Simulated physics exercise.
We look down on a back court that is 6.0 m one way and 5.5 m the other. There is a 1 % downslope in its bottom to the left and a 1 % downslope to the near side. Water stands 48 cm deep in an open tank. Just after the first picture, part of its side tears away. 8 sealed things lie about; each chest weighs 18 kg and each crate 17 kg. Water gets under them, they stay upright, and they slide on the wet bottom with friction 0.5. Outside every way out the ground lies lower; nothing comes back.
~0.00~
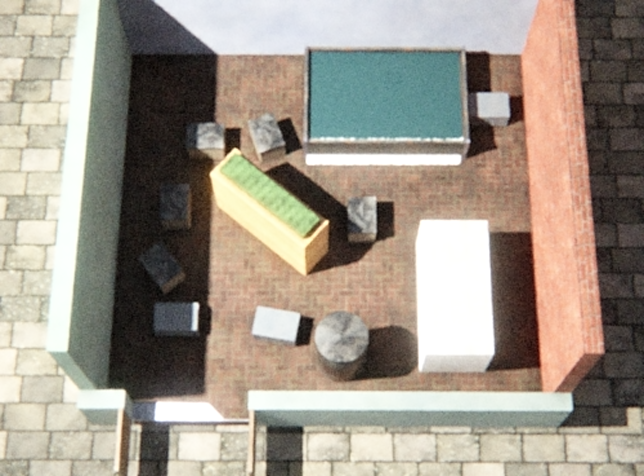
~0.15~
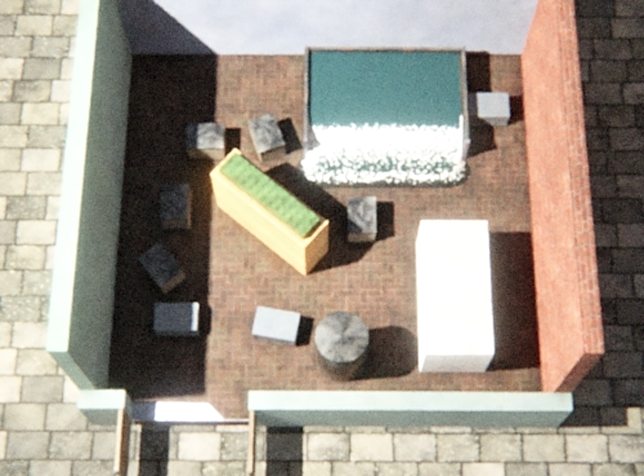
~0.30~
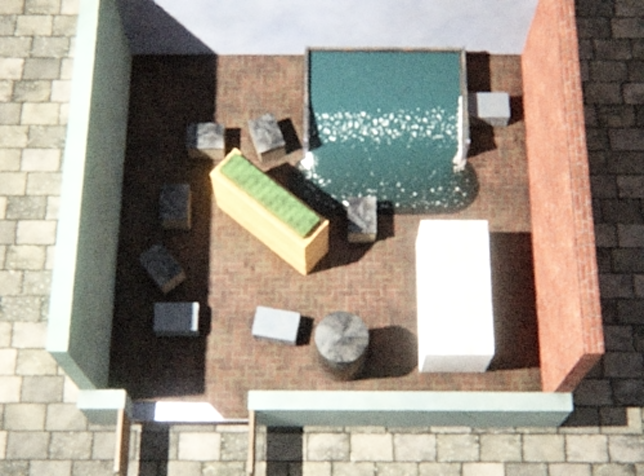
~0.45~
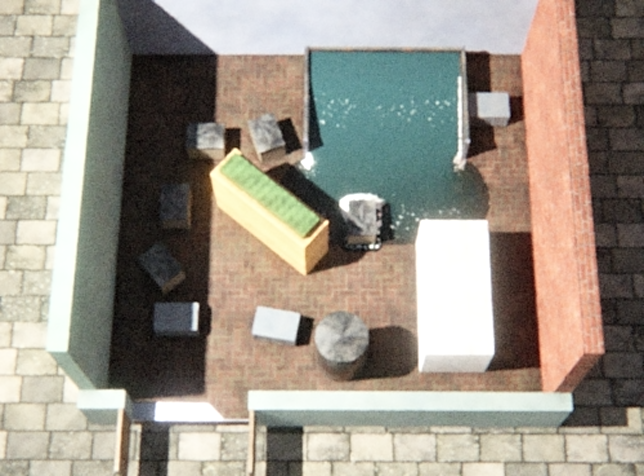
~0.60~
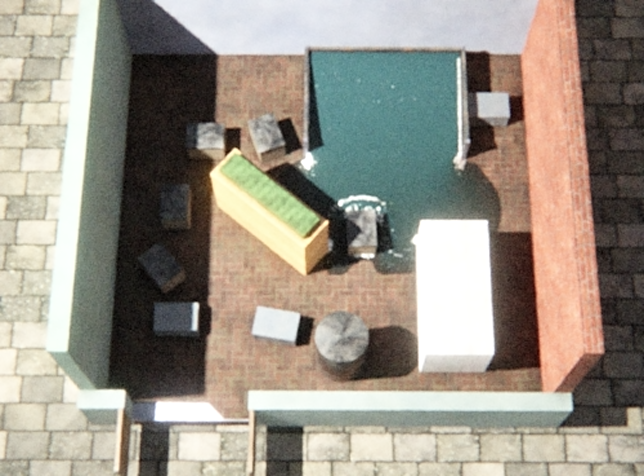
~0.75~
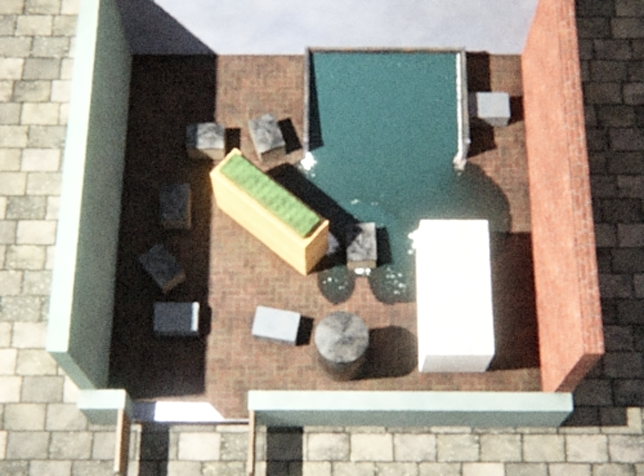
The video shows a walled brick court from above as water bursts from the near side of an open tank, spreads across the floor around a planter and a white block, and pushes one grey block slightly toward the viewer.
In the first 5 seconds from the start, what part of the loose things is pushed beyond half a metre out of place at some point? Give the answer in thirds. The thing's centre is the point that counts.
Under a third.
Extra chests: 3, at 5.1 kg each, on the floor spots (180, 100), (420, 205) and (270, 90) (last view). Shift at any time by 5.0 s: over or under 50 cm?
Check, in order - not exceeded, exceeded, not exceeded.
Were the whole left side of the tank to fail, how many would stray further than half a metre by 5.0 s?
Count: 5.
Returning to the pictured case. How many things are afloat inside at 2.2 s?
At that moment it comes to 1.
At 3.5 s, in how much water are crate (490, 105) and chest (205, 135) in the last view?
About 4 and 3 cm.
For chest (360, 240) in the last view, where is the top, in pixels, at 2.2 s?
Roughly at (399, 372).
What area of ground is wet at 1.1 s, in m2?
About 11.0 m2 is covered.
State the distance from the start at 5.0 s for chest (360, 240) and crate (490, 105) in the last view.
Shifts in order: 300 cm; 0 cm.
After 1.1 s 1 of 8 are over 50 cm from their spots; 0 afloat.
After 2.2 s 1 of 8 are over 50 cm from their spots; 1 afloat.
After 3.5 s 2 of 8 are over 50 cm from their spots; 1 afloat.
After 5.0 s 2 of 8 are over 50 cm from their spots, and 2 have been at some point; 1 afloat.
